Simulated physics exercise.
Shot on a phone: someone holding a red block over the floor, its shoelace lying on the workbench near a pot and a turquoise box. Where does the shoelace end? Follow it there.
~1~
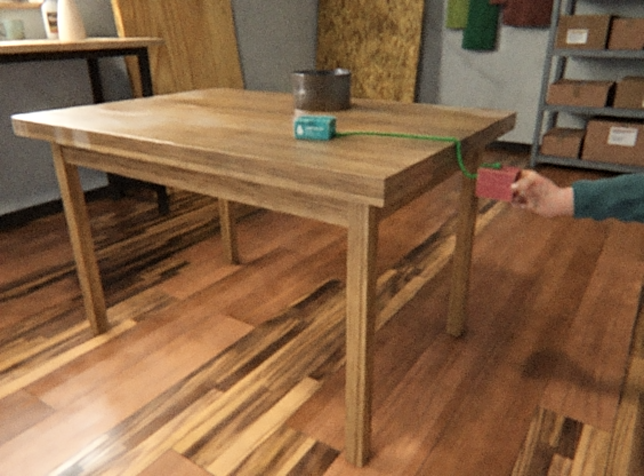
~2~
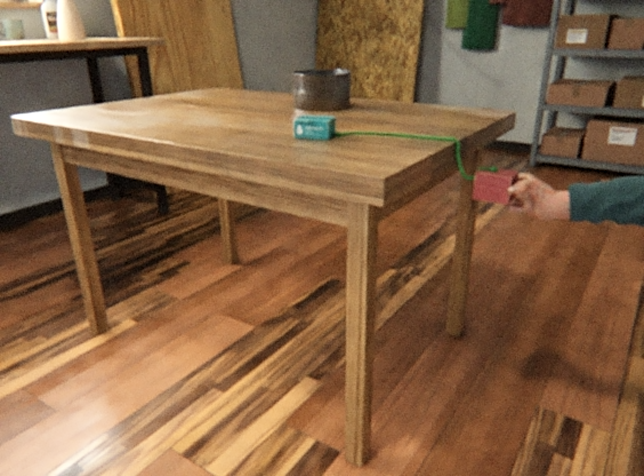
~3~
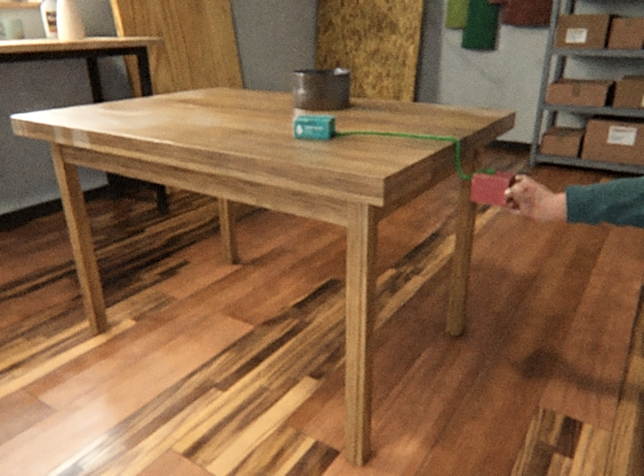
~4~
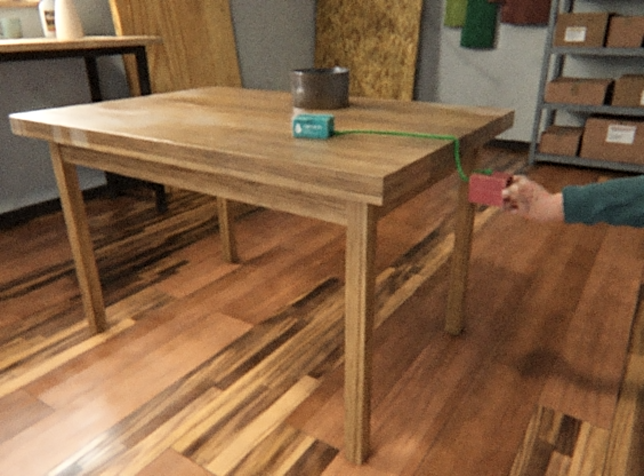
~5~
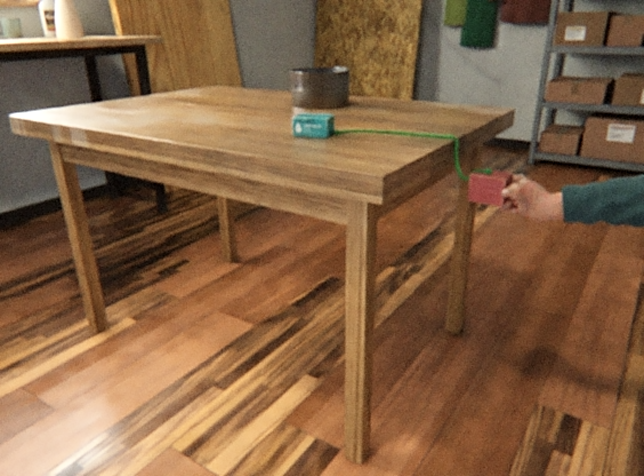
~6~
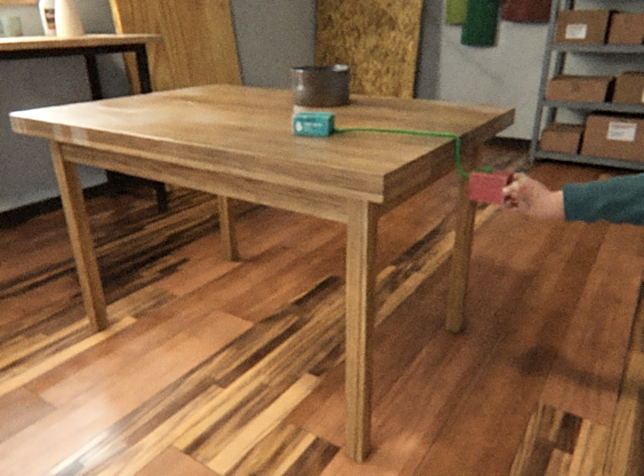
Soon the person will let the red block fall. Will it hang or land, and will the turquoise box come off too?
The red block goes all the way down; the turquoise box is yanked off.
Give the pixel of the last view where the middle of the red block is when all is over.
End point, last frame: (398, 422).
Then, 0.30 s past the final frame, block in the air near (466, 271); pot still; box tugged along near (358, 125).
Then, 0.60 s past the final frame, block in the air near (398, 332); pot still; box over the edge.
Then, 0.90 s past the final frame, block on the floor near (394, 421); pot still; box down on the floor.
When it is over, block on the floor near (398, 422); pot still; box down on the floor. The red block lands on the floor and the turquoise box follows it down.
